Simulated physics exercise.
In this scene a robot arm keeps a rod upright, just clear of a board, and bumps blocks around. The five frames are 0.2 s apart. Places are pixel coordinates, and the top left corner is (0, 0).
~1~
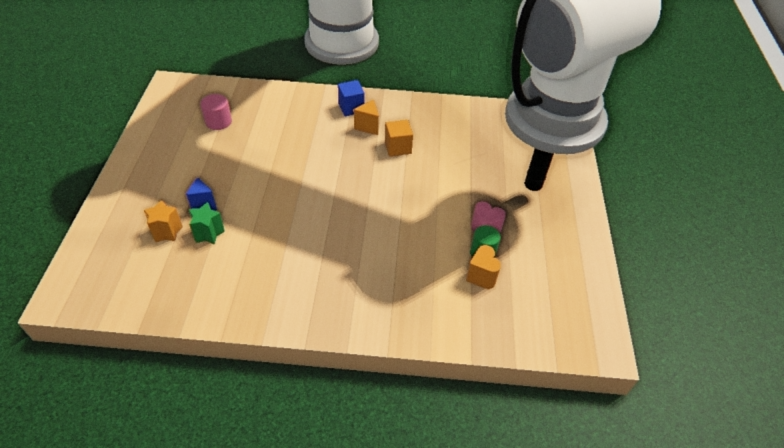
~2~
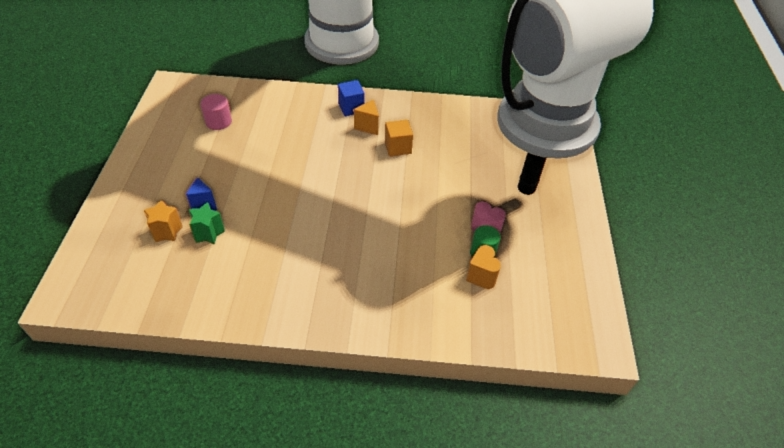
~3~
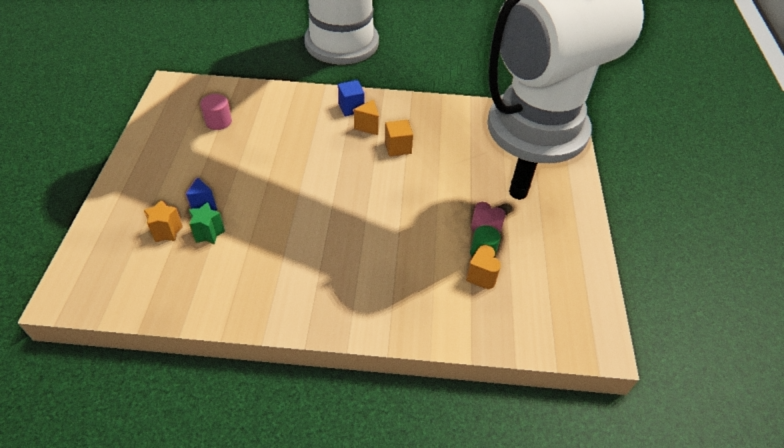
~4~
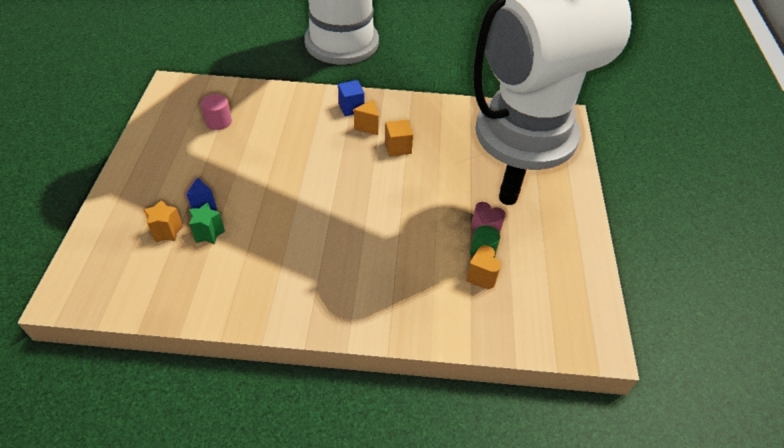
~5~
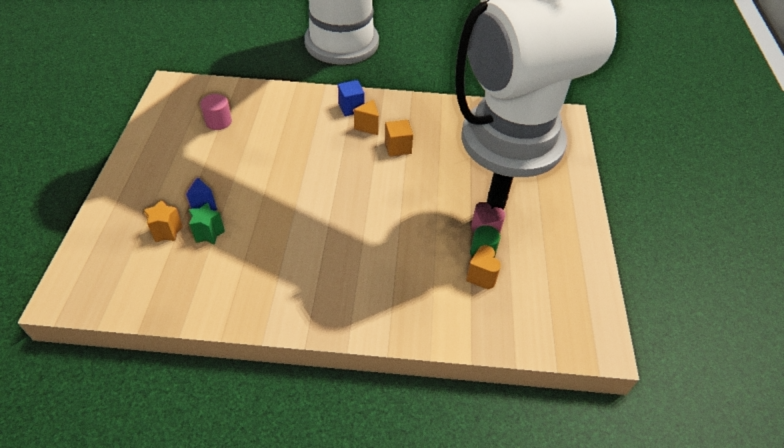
A white robot arm with a black rod moves slowly left and slightly toward the viewer above a wooden board, its shadow sliding along. The rod's tip draws close to the pink heart block, lined up with green and orange blocks, while all the scattered blocks stay still.
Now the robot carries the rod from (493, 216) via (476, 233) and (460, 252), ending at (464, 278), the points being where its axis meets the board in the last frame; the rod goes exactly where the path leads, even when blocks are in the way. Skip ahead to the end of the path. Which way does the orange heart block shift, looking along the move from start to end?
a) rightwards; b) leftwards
It's b.
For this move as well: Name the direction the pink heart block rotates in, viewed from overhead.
Rotation: Clockwise.
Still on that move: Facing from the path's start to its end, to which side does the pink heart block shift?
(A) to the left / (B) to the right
B
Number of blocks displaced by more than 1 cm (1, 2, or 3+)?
Three or more blocks move more than 1 cm.
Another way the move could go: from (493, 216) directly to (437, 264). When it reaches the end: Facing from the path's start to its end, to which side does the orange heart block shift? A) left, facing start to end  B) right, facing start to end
Letter A.
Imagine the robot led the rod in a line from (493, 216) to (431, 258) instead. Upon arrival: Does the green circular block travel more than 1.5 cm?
Yes, I think so.
What follows on the original path. One third of the way, rod (478, 224); orange heart block (491, 268), turned 35° clockwise; green circular block (485, 246); pink heart block (471, 228).
Two thirds of the way, rod (462, 243); orange heart block (498, 277), turned 45° clockwise; green circular block (484, 257); pink heart block (454, 248).
At the end, rod (466, 268); orange heart block (507, 285), turned 45° clockwise; green circular block (492, 265); pink heart block (449, 266), turned 35° clockwise.
